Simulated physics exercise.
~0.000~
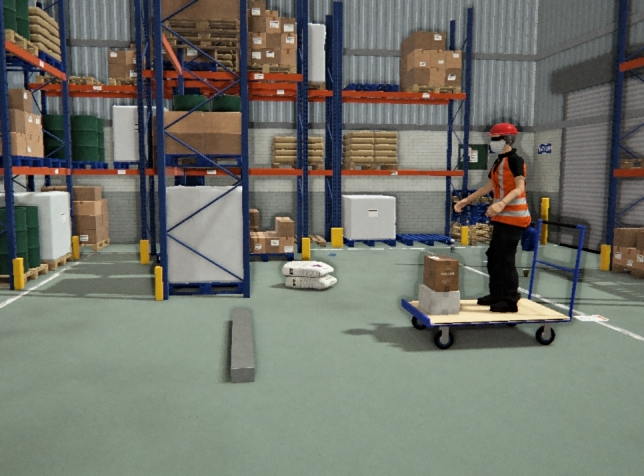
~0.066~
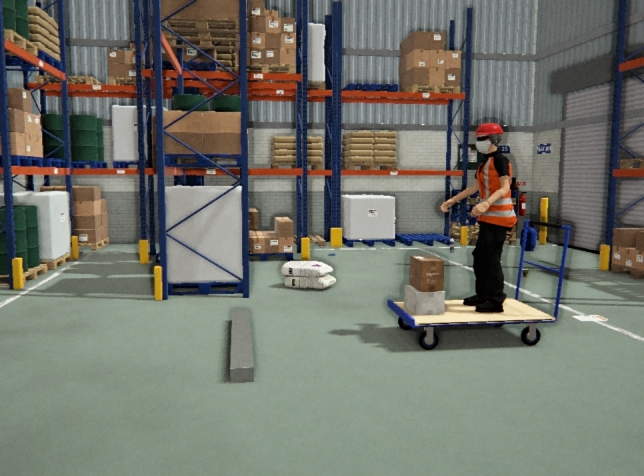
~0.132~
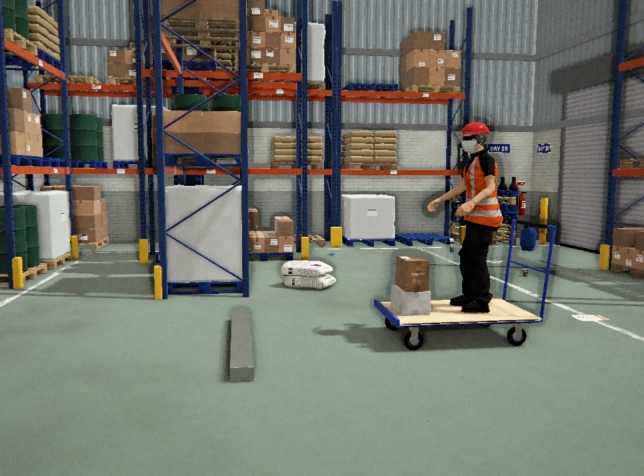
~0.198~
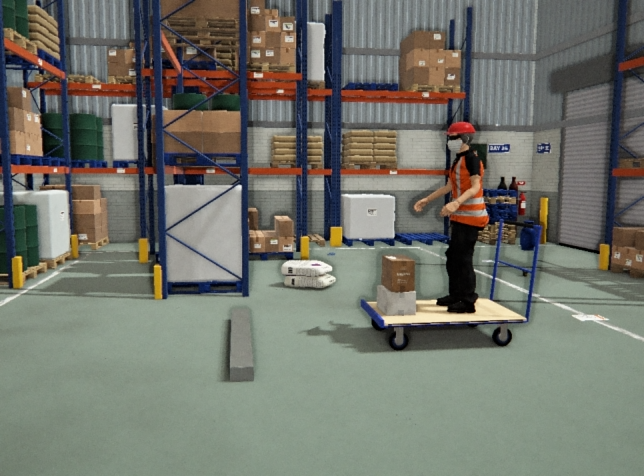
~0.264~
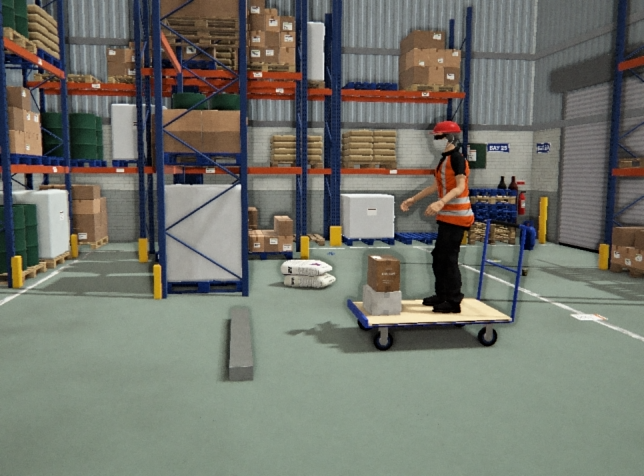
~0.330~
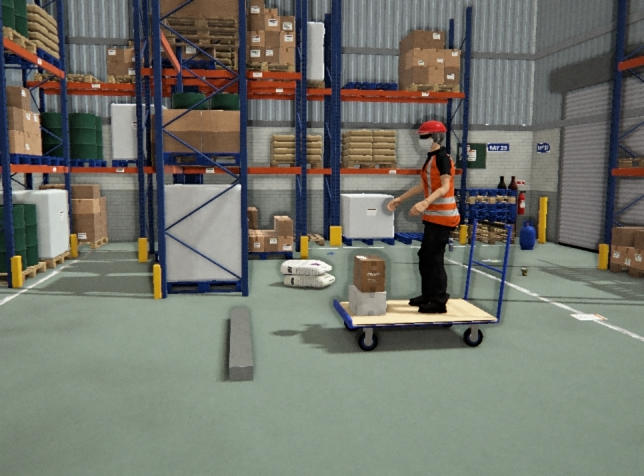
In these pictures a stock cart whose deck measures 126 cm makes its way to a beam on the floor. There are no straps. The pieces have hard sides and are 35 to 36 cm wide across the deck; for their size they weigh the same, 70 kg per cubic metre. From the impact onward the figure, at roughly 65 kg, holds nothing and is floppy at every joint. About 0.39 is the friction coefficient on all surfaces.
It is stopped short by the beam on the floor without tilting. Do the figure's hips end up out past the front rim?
Yes, they go past the front rim.
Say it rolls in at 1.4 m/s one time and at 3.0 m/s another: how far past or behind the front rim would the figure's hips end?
Roughly 30 cm behind the front rim on the first try and 50 cm past it on the second.
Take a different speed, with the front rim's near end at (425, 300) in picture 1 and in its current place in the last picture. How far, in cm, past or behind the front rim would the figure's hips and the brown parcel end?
Hips 80 past, brown 110 past.
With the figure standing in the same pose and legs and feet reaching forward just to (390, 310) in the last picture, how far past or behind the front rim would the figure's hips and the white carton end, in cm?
The hips would end 50 cm past the front rim and the white one 20 cm past it.
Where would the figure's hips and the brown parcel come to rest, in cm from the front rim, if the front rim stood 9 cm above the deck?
You'd find the hips 40 cm beyond the rim and the brown item 110 cm beyond.
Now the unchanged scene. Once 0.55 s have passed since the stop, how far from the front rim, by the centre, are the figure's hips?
Around 20 cm short of the front rim.
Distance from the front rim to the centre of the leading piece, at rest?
Its centre sits about 150 cm past the front rim.
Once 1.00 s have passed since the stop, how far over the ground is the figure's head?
10 cm up.
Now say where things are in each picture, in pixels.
Hips (510, 217), brown parcel (441, 273), rim corner (429, 323); 155 cm still to roll, in the first frame.
Hips (496, 217), brown parcel (426, 273), rim corner (414, 323); 142 cm still to roll, in the second frame.
Hips (482, 217), brown parcel (412, 273), rim corner (398, 323); 129 cm still to roll, in the third frame.
Hips (468, 217), brown parcel (398, 273), rim corner (383, 323); 116 cm still to roll, in the fourth frame.
Hips (454, 216), brown parcel (383, 273), rim corner (367, 323); 103 cm still to roll, in the fifth frame.
Hips (440, 216), brown parcel (369, 273), rim corner (351, 324); 89 cm still to roll. Speed about 2.0 m/s, in the sixth frame.
After 0.78 s the deck stops.
After 1.03 s the figure's hips are 41 cm behind the rim, near (287, 245) in the last picture's view.
After 1.33 s the figure's hips are 22 cm behind the rim, near (265, 262) in the last picture's view.
After 1.78 s the figure's hips are 35 cm past the rim, near (198, 304) in the last picture's view.
At rest, 3.6 s, past the rim, brown parcel, white carton and the figure's hips; nothing is left behind it.
